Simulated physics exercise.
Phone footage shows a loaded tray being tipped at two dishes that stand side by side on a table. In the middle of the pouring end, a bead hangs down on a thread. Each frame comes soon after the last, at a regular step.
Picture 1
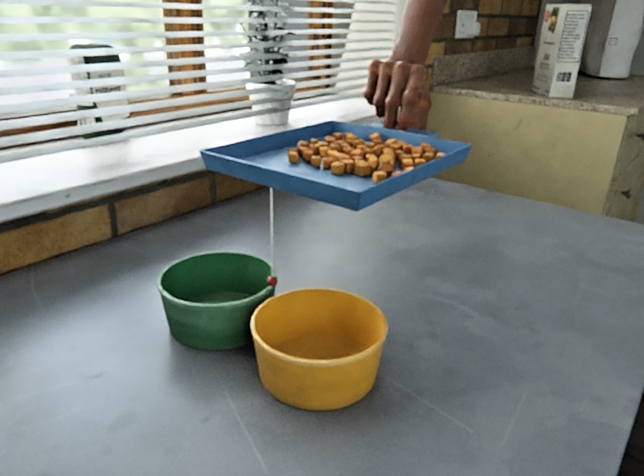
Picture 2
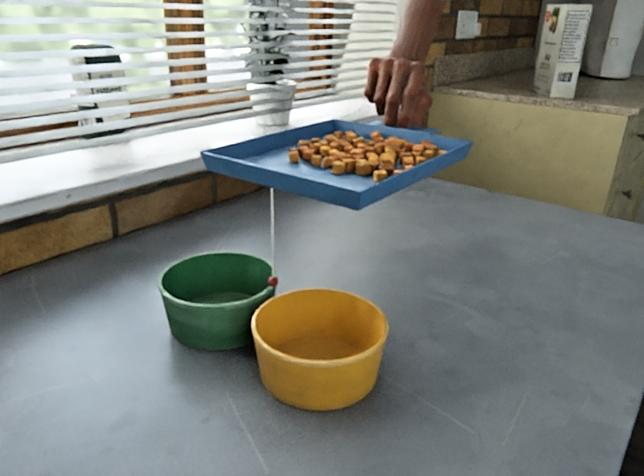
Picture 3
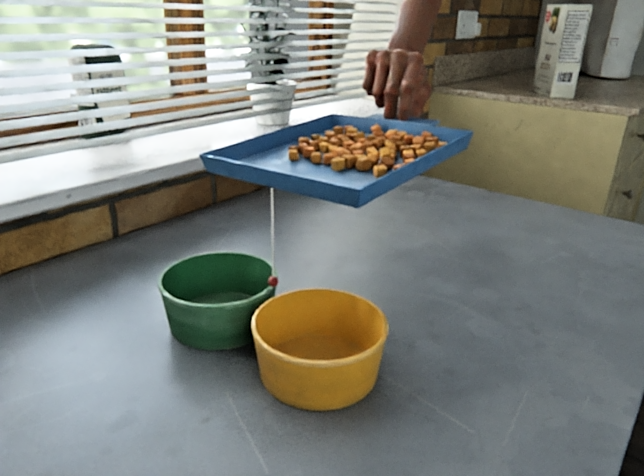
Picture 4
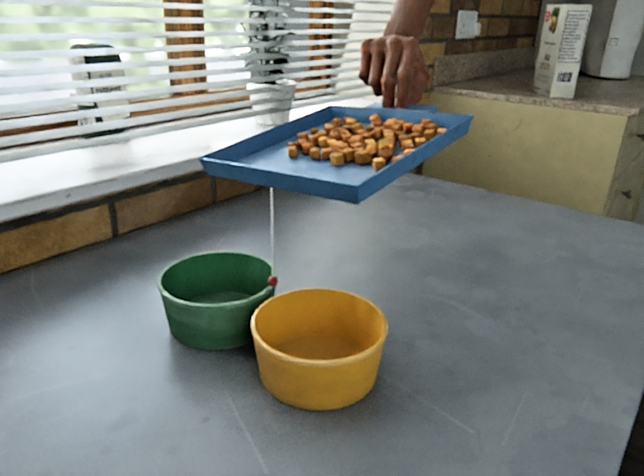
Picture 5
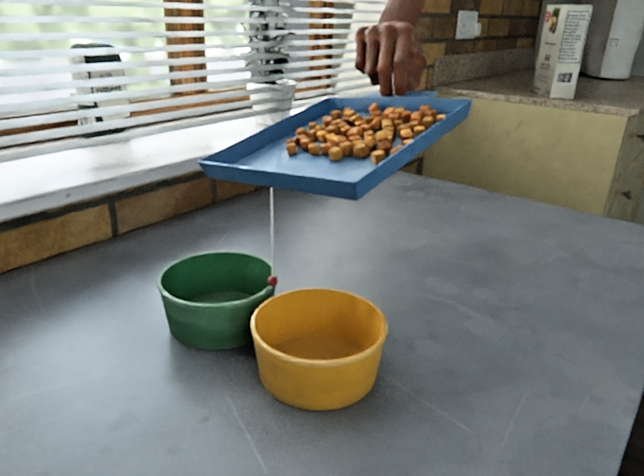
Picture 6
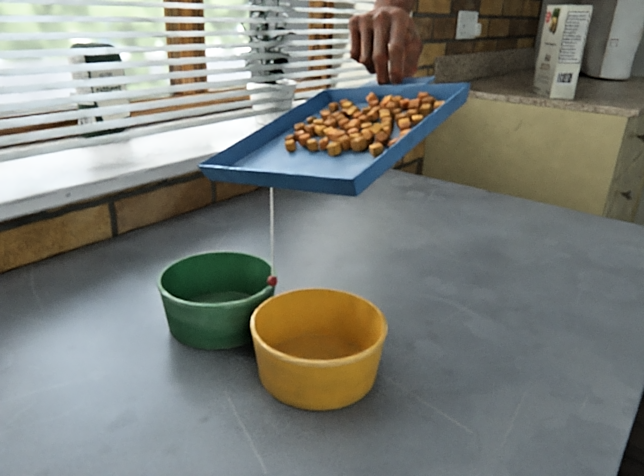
On a grey table beside a window with blinds, a hand holds a blue tray of small brown cubes above a green dish and a yellow dish, then gradually raises its far side, tilting it toward the near left corner.
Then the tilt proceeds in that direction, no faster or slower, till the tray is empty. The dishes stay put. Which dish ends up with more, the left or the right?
Bigger share: Left.
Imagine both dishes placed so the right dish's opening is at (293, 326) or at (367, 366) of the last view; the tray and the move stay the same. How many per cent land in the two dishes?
You'd see roughly 80 per cent first and roughly 30 per cent second.
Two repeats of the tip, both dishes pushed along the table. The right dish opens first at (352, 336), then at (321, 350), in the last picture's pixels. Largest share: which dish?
Result for the first try: The dish on the left side; for the second: The dish on the left side.
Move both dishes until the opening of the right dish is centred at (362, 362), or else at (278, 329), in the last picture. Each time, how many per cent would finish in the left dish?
Trial 1 40%, trial 2 70%.
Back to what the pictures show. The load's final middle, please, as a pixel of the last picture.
(200, 314).
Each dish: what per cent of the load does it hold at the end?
Left dish: Roughly 70 per cent; right dish: Roughly 0 per cent.
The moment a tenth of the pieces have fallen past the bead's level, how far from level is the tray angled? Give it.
Roughly 110 degrees of turn.
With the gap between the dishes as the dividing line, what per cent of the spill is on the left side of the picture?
It amounts to some 100 percent.
Soon after the last picture, tray tipped steeply; nearly all on the tray; a stray few in the air.
A little later, tray tipped past a quarter turn; nearly all on the tray; a small part in the left dish; a stray few in the air.
Later still, tray tipped past a quarter turn; about two thirds in the left dish; about a quarter outside both.
At rest, tray tipped past a quarter turn; none in the right dish; about two thirds in the left dish; about a quarter outside both.
